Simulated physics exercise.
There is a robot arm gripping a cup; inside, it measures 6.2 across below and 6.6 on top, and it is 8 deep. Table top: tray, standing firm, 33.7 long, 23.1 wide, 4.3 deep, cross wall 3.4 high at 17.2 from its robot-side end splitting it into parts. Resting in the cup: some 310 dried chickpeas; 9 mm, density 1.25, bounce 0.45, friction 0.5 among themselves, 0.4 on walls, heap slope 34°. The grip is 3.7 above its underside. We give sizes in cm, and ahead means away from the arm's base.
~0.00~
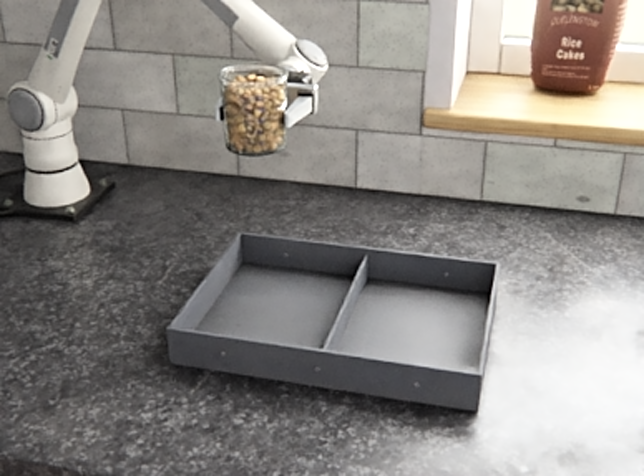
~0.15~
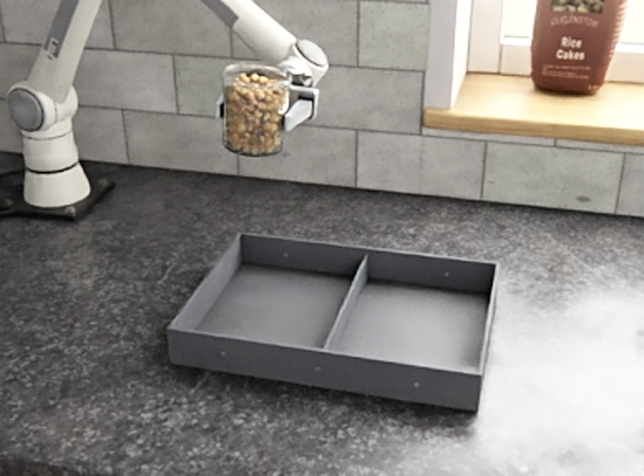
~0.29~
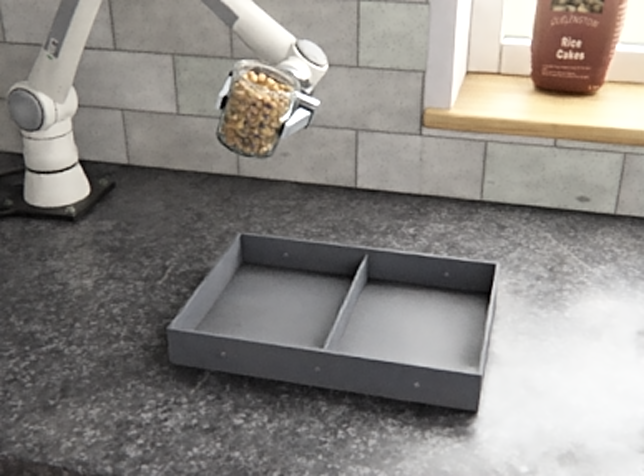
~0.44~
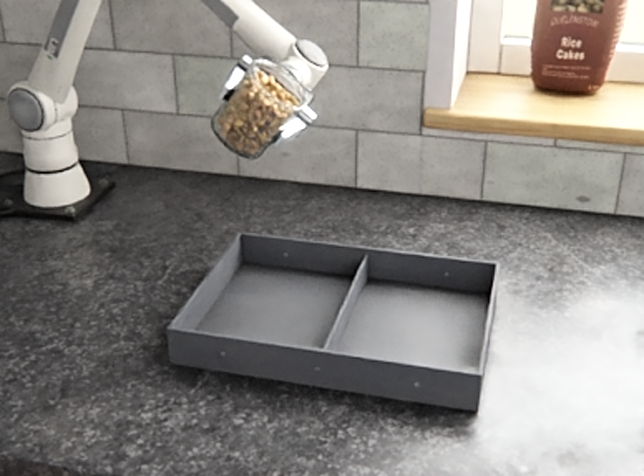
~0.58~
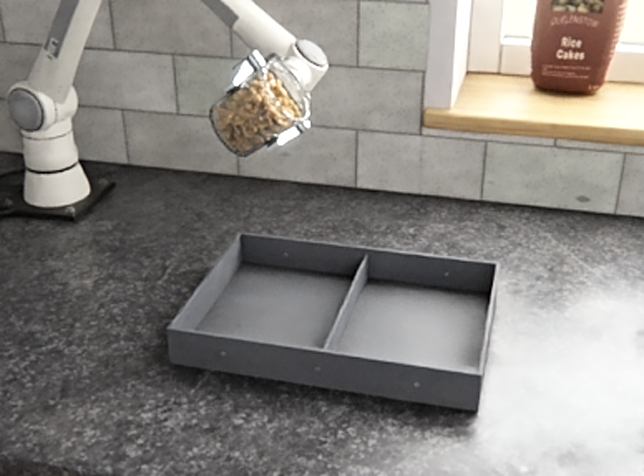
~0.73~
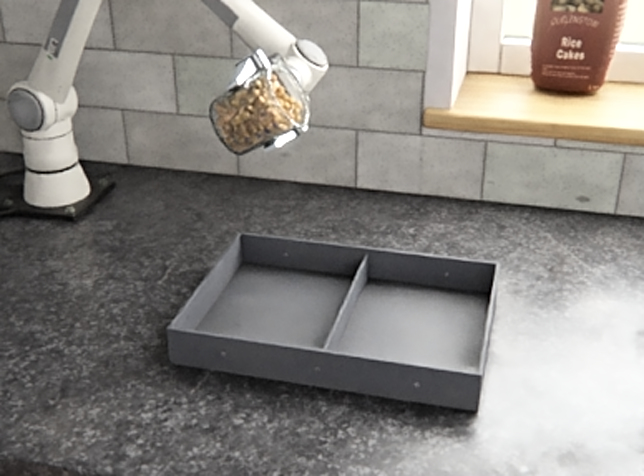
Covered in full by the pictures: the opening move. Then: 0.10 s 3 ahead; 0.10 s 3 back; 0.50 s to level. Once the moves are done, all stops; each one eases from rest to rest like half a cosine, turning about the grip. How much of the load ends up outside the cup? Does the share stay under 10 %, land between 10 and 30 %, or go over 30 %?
It lands between 10 and 30 %.
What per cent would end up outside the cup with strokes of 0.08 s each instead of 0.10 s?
It would be some 25 %.
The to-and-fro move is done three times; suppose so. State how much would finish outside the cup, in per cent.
About 30 per cent, then.
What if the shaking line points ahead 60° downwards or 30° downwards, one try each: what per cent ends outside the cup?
0 and 10 %.
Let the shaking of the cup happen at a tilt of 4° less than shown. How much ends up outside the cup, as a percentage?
Estimate: Around 15 per cent.
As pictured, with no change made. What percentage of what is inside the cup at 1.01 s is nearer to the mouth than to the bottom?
Roughly 40 %.
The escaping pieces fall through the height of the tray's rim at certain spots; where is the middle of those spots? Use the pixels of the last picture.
They come through centred close to (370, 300).
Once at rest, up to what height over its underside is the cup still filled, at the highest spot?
8.0 cm.
After 1.01 s, tilted 55° forward, highest piece 28 above the table; 262 in the cup, 49 in flight or on a rim.
After 1.29 s, tilted 11° forward, highest piece 30 above the table; 261 in the cup, 34 in the far-side part, 15 in the robot-side part, 1 in flight or on a rim.
After 1.63 s, level, highest piece 30 above the table; 261 in the cup, 34 in the far-side part, 16 in the robot-side part.
After 2.68 s, level, highest piece 30 above the table; 261 in the cup, 34 in the far-side part, 16 in the robot-side part.
In the end, 261 in the cup, 34 in the far-side part, 16 in the robot-side part. That is 16 % outside the cup.
